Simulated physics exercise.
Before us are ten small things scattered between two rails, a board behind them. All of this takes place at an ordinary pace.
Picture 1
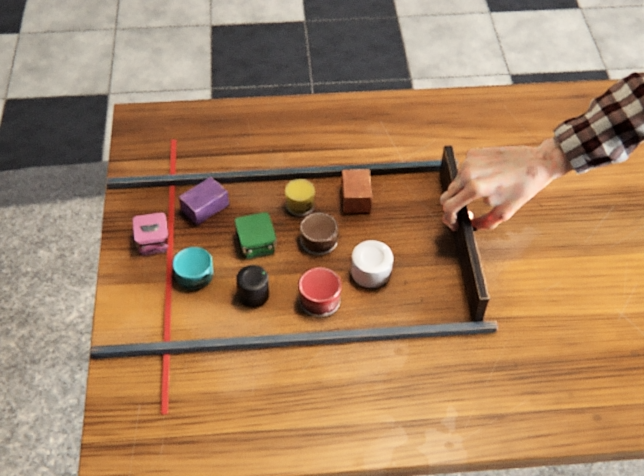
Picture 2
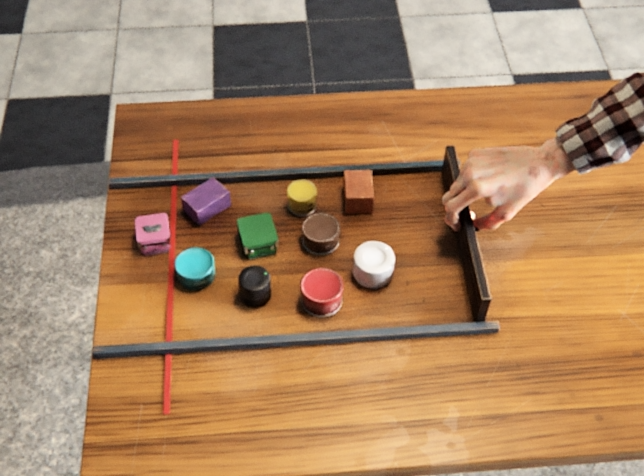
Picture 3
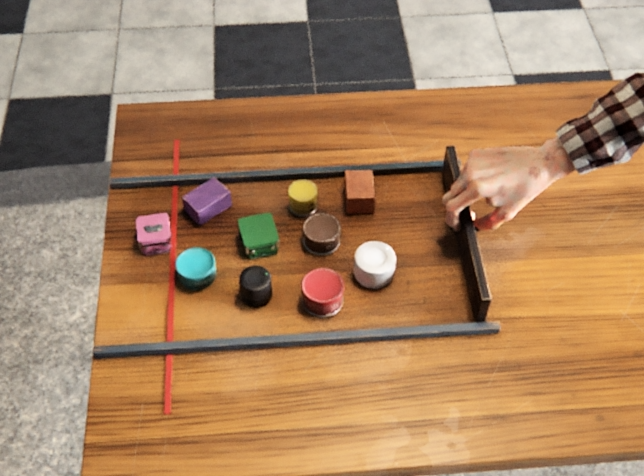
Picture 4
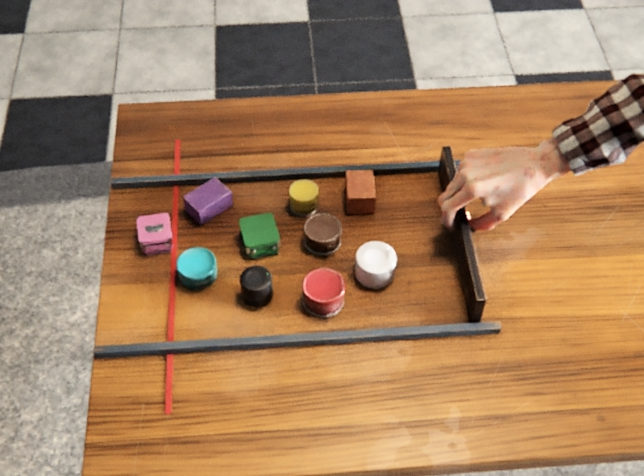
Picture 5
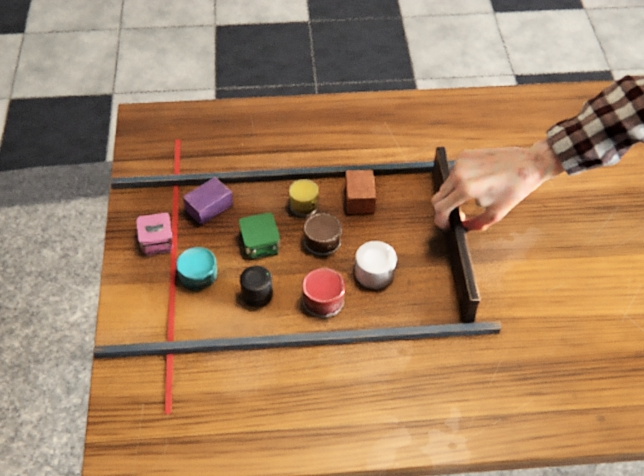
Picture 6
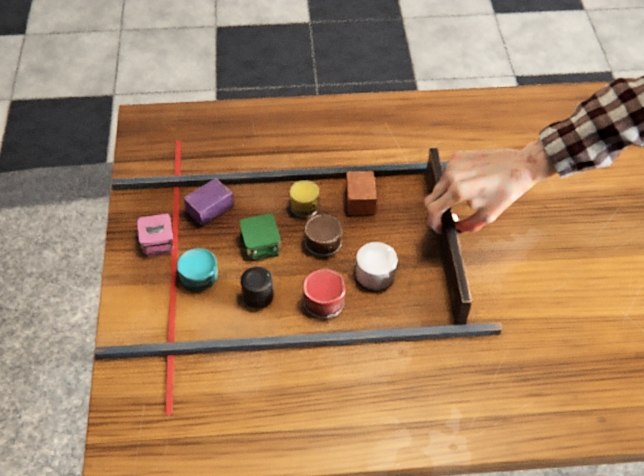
A hand slides a dark board slightly left between two rails, toward ten small objects.
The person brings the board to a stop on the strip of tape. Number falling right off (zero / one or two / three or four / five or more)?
One or two.
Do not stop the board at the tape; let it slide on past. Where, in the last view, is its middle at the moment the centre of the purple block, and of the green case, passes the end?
First it's close to (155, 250), next close to (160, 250).
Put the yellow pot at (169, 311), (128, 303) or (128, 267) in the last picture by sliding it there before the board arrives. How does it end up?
Taking the three spots in turn, the yellow pot holds its place, then holds its place, then comes off.
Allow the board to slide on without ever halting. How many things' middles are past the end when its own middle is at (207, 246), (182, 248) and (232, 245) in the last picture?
0, 1 and 0.
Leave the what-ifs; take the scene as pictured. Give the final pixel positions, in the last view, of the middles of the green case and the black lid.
The green case comes to rest close to (119, 241), while the black lid rests close to (126, 298).
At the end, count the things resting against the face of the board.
In contact: 4.
A little later, none off yet; pink case at rest near (156, 235); turquoise tub at rest near (198, 270); purple block at rest near (209, 202).
Next, none off yet; pink case shifted about its own width near (135, 234); turquoise tub shifted about its own width near (162, 270); purple block shifted about its own width near (171, 194).
When it is over, the number that fall off is one or two; down, pink case.
